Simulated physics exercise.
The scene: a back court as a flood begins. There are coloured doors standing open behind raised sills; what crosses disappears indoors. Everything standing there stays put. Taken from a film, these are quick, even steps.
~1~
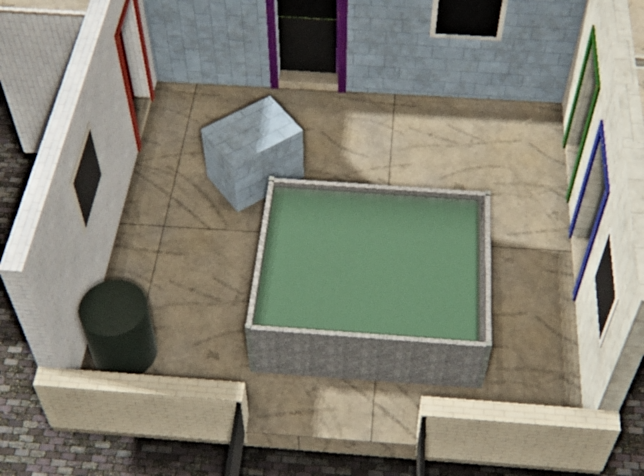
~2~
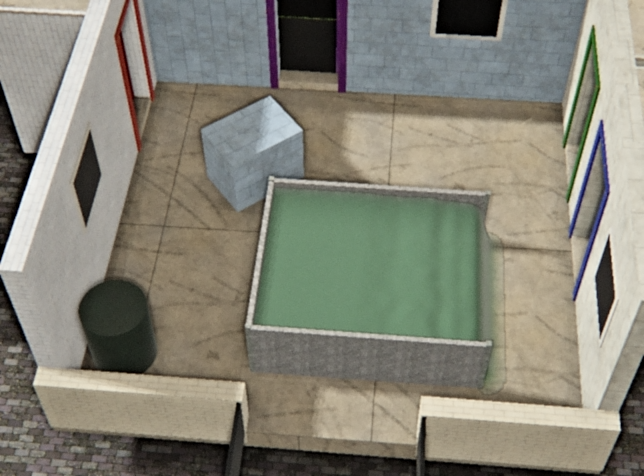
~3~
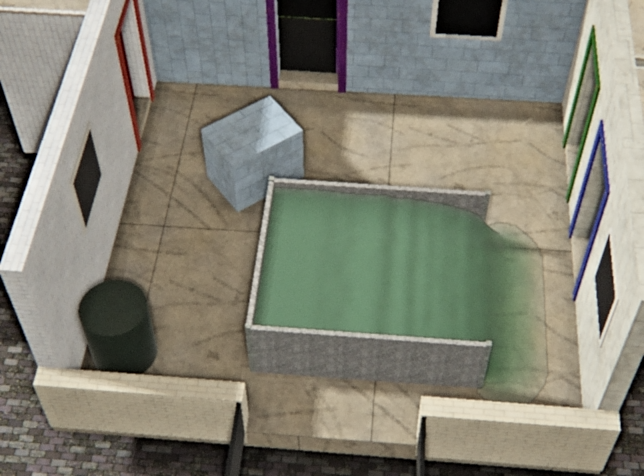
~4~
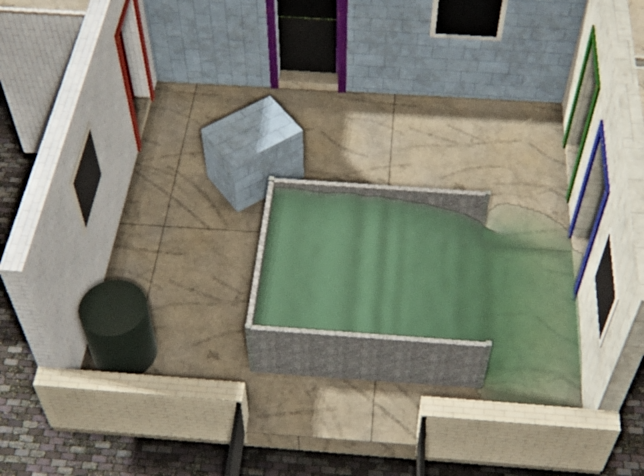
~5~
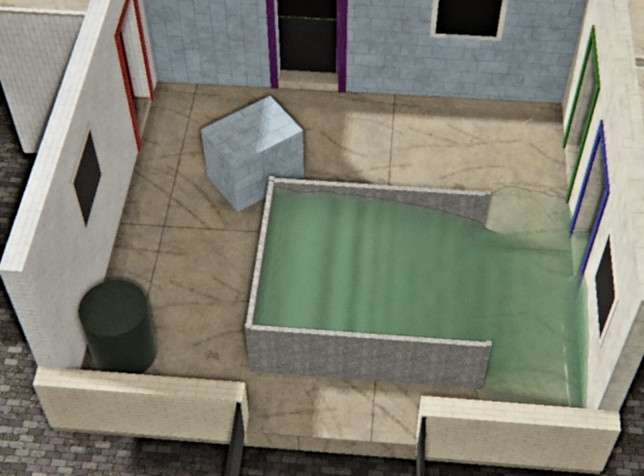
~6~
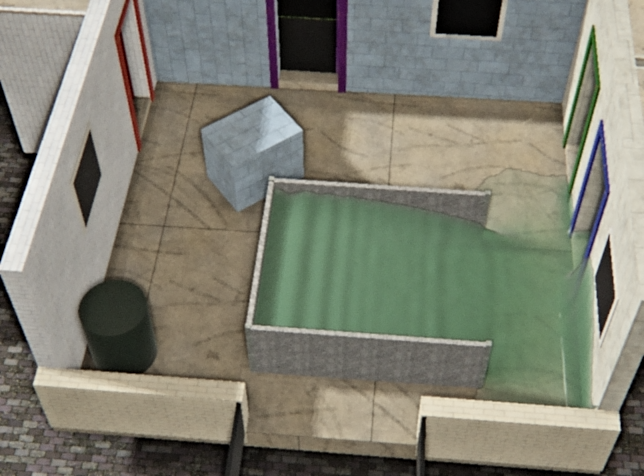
Green water poured out of the open right side of a low stone tank in a walled courtyard, spreading across the floor to the right-hand wall and then along it toward the blue and green doors.
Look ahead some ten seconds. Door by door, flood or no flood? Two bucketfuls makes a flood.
Result: The green door sees more than two buckets come in, the purple door sees no more than two buckets come in, the blue door sees more than two buckets come in, the red door sees more than two buckets come in.
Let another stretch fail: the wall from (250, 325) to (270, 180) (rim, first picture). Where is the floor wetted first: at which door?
It's the red one.
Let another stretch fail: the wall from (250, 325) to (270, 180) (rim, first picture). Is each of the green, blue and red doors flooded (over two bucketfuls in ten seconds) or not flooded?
Going door by door: The green door gets too much, the blue door gets too much, and the red door gets too much.
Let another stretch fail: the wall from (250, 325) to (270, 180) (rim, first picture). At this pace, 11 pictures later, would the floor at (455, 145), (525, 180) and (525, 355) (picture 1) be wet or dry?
Going in your order, I'd say still bare, then still bare, then still bare.
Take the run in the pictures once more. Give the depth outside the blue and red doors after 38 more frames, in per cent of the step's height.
Some 190 percent, then some 220 percent.
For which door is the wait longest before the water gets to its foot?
The door marked red.
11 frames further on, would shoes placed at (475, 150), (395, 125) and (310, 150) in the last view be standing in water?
The three points read soaked through, clear and clear.
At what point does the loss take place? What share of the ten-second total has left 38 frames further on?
That comes to 80 per cent, as I work it out.
A moment on, water covers 20 % of the floor; the green door wet at the sill, nothing in, the purple door not reached, the blue door far over two buckets in, the red door not reached.
Next, water covers 35 % of the floor; the green door under two buckets in, the purple door not reached, the blue door far over two buckets in, the red door not reached.
Then, water covers 60 % of the floor; the green door over two buckets in, the purple door wet at the sill, nothing in, the blue door far over two buckets in, the red door not reached.
Later, water covers 95 % of the floor; the green door over two buckets in, the purple door wet at the sill, nothing in, the blue door far over two buckets in, the red door far over two buckets in.
In the end, water covers 95 % of the floor; the green door over two buckets in, the purple door wet at the sill, nothing in, the blue door far over two buckets in, the red door far over two buckets in.
